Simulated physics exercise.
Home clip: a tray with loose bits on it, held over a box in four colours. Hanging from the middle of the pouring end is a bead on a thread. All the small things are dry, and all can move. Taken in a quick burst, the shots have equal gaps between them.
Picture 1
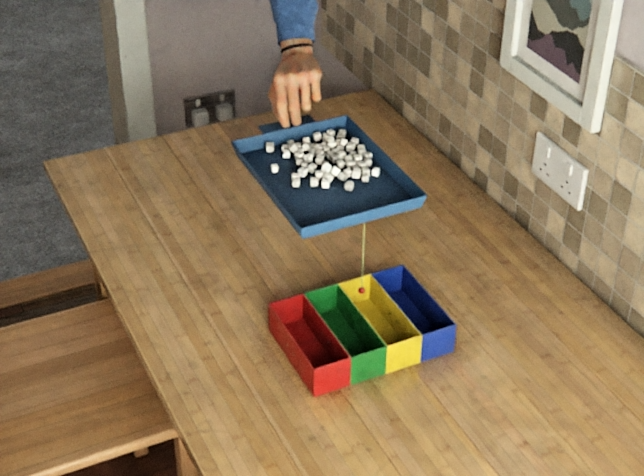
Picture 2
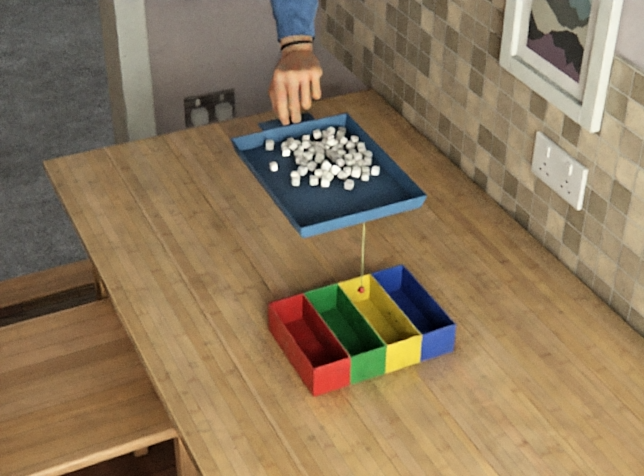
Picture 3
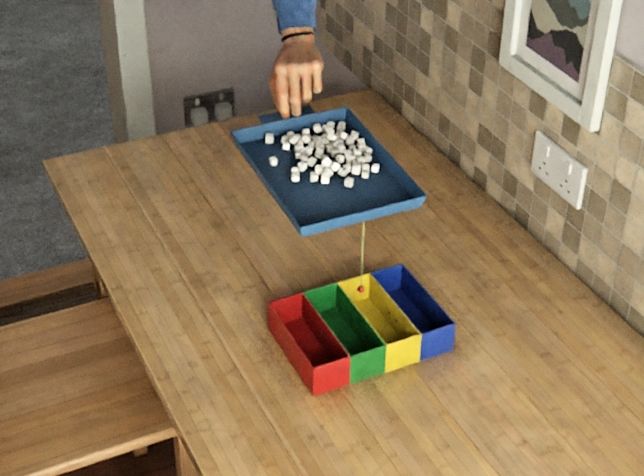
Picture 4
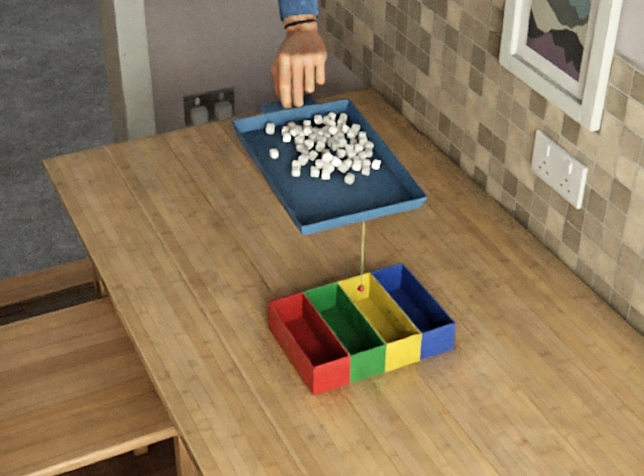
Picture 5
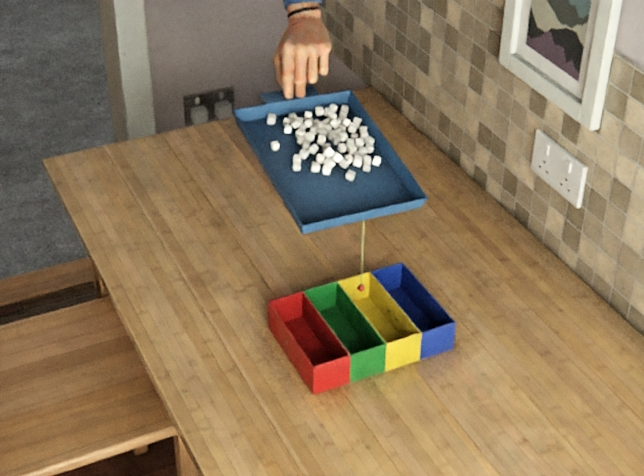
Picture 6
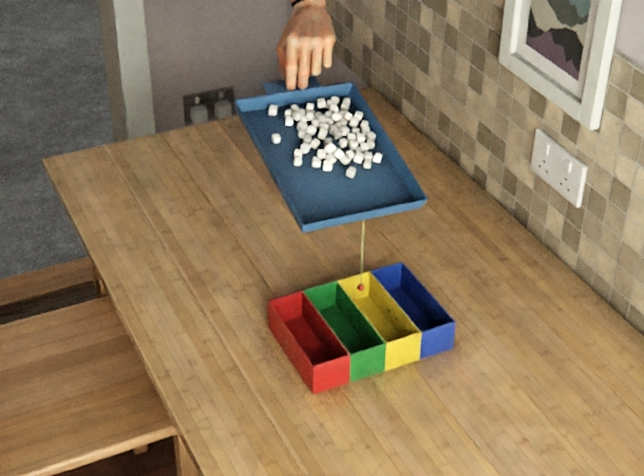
A hand tilts a blue tray of white cubes above a box in four colours.
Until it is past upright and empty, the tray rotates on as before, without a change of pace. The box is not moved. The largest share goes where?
To the blue cell.
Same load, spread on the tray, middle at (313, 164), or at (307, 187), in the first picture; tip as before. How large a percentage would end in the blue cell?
About 50 % and 40 %.
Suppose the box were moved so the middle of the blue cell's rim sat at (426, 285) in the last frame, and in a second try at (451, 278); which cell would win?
The first time blue comes out on top, the second time that yellow cell.
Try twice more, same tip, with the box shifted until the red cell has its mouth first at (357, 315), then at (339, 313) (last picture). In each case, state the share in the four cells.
First about 100, then 90 per cent.
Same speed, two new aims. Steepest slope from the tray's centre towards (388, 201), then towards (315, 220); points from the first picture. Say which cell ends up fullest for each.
One: That blue cell. Two: The red cell.
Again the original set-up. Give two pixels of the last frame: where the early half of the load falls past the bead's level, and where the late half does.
The leading part at (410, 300), the rest of it at (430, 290).
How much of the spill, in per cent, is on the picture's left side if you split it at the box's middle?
It comes to near 0 percent of the spill.
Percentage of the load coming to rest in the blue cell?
Close to 40 in every hundred pieces.
Just after the last frame, tray tipped steeply; the larger part on the tray; about a tenth falling or outside the box.
A moment on, tray tipped past a quarter turn; roughly two thirds on the tray; about a tenth in the blue cell; about a tenth in the yellow cell; roughly a quarter falling or outside the box.
Further on, tray tipped past a quarter turn; roughly a third in the blue cell; roughly a quarter in the yellow cell; roughly a third falling or outside the box.
When it is over, tray tipped past a quarter turn; roughly a third in the blue cell; roughly a quarter in the yellow cell; not one in the red cell; not one in the green cell; roughly a third outside the box.
